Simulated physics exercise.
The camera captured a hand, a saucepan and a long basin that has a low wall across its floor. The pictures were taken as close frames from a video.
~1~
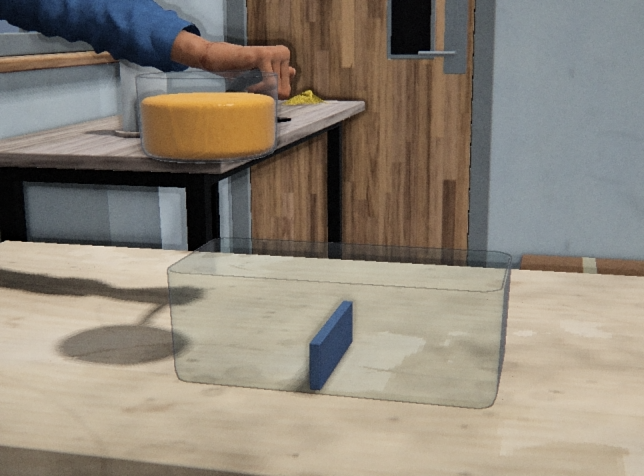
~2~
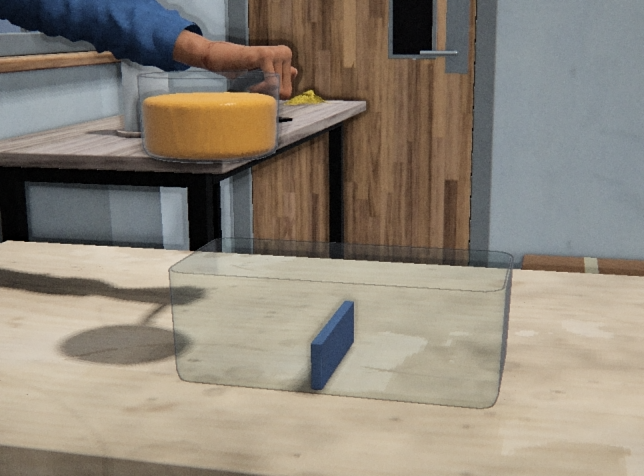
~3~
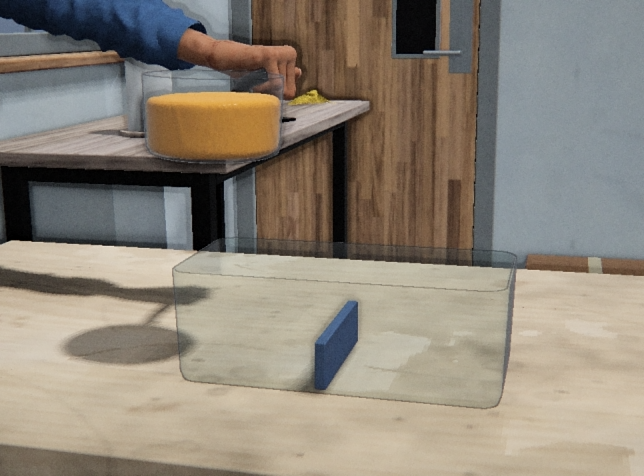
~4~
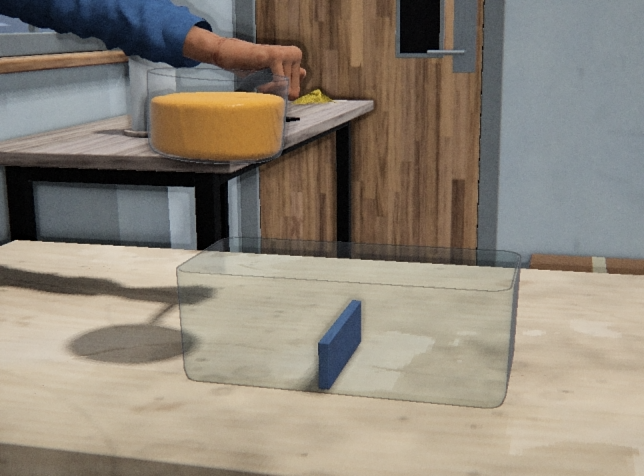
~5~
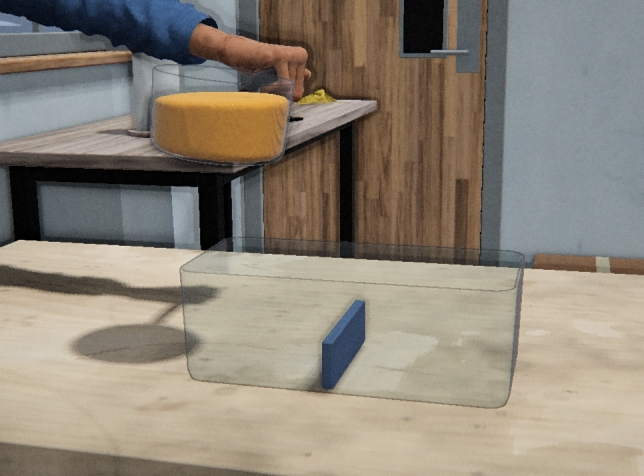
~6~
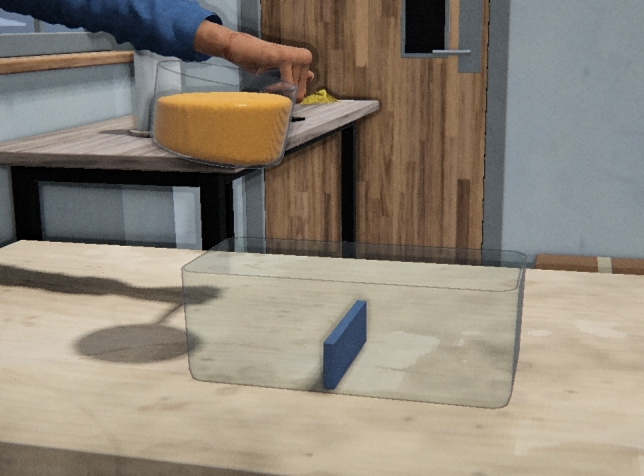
A hand holds a clear saucepan of orange contents and slowly tilts it to the right.
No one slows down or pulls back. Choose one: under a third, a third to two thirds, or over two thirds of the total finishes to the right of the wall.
A third to two thirds finishes to the right of the wall.
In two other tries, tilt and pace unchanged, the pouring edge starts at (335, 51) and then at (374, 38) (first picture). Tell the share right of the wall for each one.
The first gives 95 %, the second 95 %.
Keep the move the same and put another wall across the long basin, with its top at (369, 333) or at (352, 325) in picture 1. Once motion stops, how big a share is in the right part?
About 15 per cent, then about 40 per cent.
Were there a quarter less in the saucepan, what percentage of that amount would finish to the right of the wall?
It comes to near 45 per cent.
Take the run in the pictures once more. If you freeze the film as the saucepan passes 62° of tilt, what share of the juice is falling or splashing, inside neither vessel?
About 25 per cent.
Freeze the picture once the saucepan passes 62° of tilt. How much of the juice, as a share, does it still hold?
Amount still in: Approx. 70 %.
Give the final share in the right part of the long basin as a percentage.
Share: Roughly 60 %.
A moment on, the saucepan is tipped part way and 70 per cent is still to pour, 2 is left of the wall and 4 right of it.
Next, the saucepan is tipped on its side and 16 per cent is still to pour, 14 is left of the wall and 56 right of it.
Then the saucepan is tipped right over and 1 per cent is still to pour, 37 is left of the wall and 59 right of it.
Later the saucepan is tipped right over and 0 per cent is still to pour, 40 is left of the wall and 59 right of it.
In the end 40 per cent lies left of the wall, 59 right of it and 1 outside.
